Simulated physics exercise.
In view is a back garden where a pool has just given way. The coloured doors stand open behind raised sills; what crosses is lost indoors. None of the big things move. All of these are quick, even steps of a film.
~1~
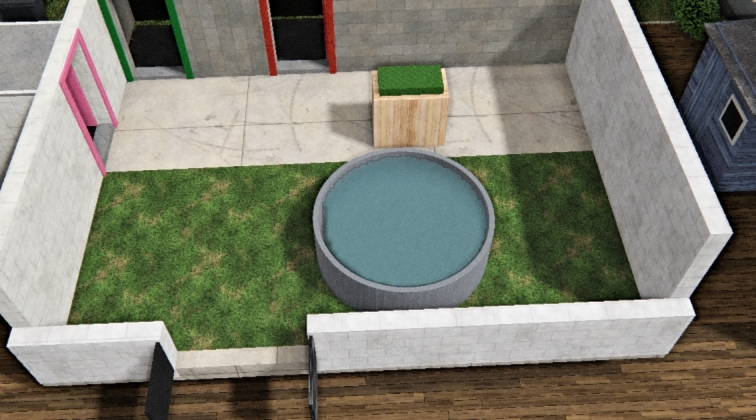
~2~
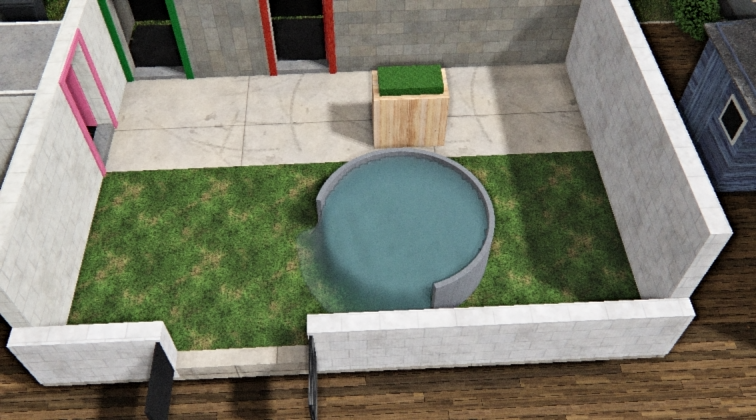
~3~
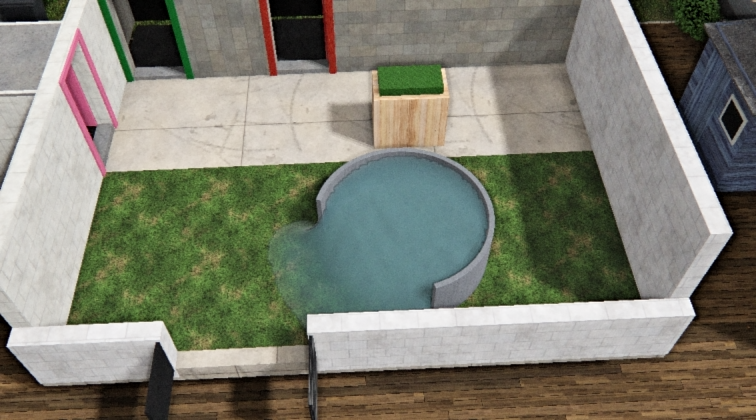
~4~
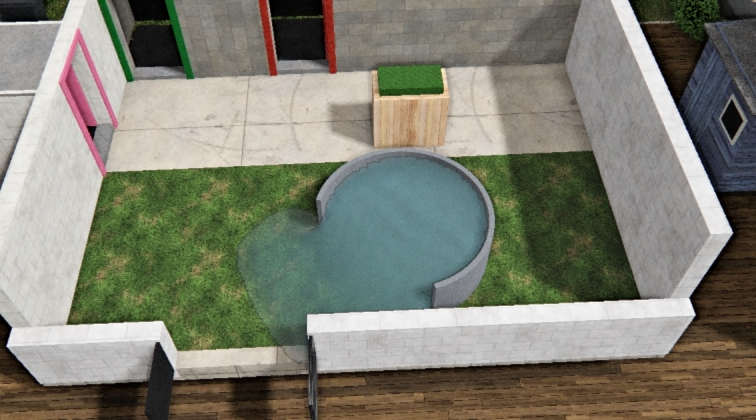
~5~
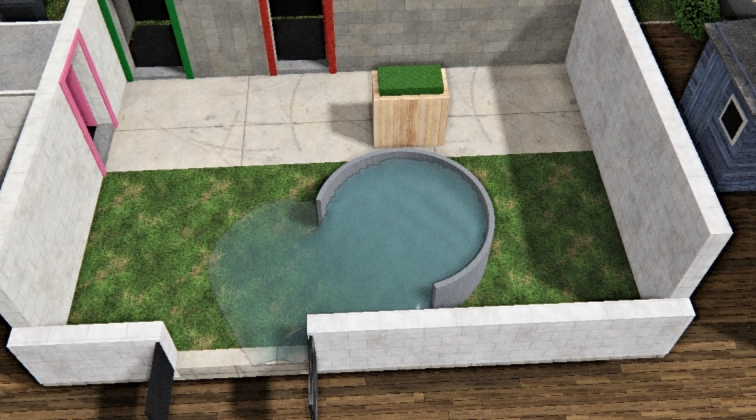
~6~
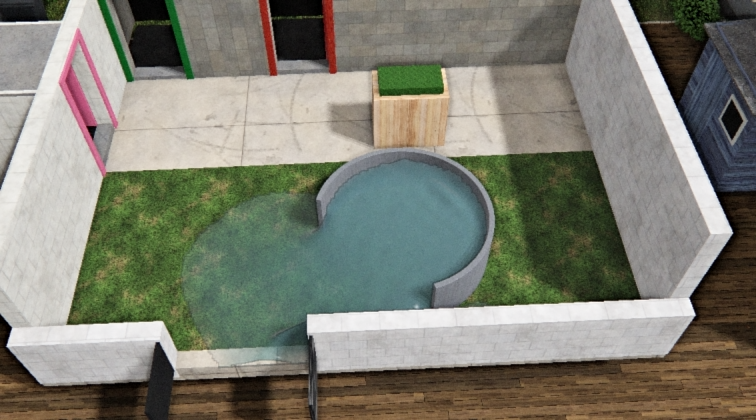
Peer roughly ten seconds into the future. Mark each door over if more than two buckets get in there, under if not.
Pink door: Under, green door: Over, red door: Under.
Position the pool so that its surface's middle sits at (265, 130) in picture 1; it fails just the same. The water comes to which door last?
My pick is the door marked red.
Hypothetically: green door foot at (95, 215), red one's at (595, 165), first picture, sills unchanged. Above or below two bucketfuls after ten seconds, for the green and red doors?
Door by door: Green tops the limit, red doesn't reach the mark.
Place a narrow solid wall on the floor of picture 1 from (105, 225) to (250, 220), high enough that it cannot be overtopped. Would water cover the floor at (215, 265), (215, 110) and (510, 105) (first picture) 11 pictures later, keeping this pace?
Submerged, spared, then spared.
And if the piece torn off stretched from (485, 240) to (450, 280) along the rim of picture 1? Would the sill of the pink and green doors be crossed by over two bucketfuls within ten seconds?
One by one: Pink ends up below; green ends up below.
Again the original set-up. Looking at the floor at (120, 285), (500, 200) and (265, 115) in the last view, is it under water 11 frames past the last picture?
First spot soaked, second not wet, third not wet.
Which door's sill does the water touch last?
The red one.
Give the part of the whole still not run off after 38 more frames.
Around 74 parts in a hundred.
A moment on, water covers 30 % of the floor; the pink door not reached, the green door not reached, the red door not reached.
Next, water covers 40 % of the floor; the pink door not reached, the green door not reached, the red door not reached.
Then, water covers 50 % of the floor; the pink door wet at the sill, nothing in, the green door not reached, the red door not reached.
Later, water covers 75 % of the floor; the pink door wet at the sill, nothing in, the green door over two buckets in, the red door wet at the sill, nothing in.
In the end, water covers 95 % of the floor; the pink door wet at the sill, nothing in, the green door over two buckets in, the red door wet at the sill, nothing in.
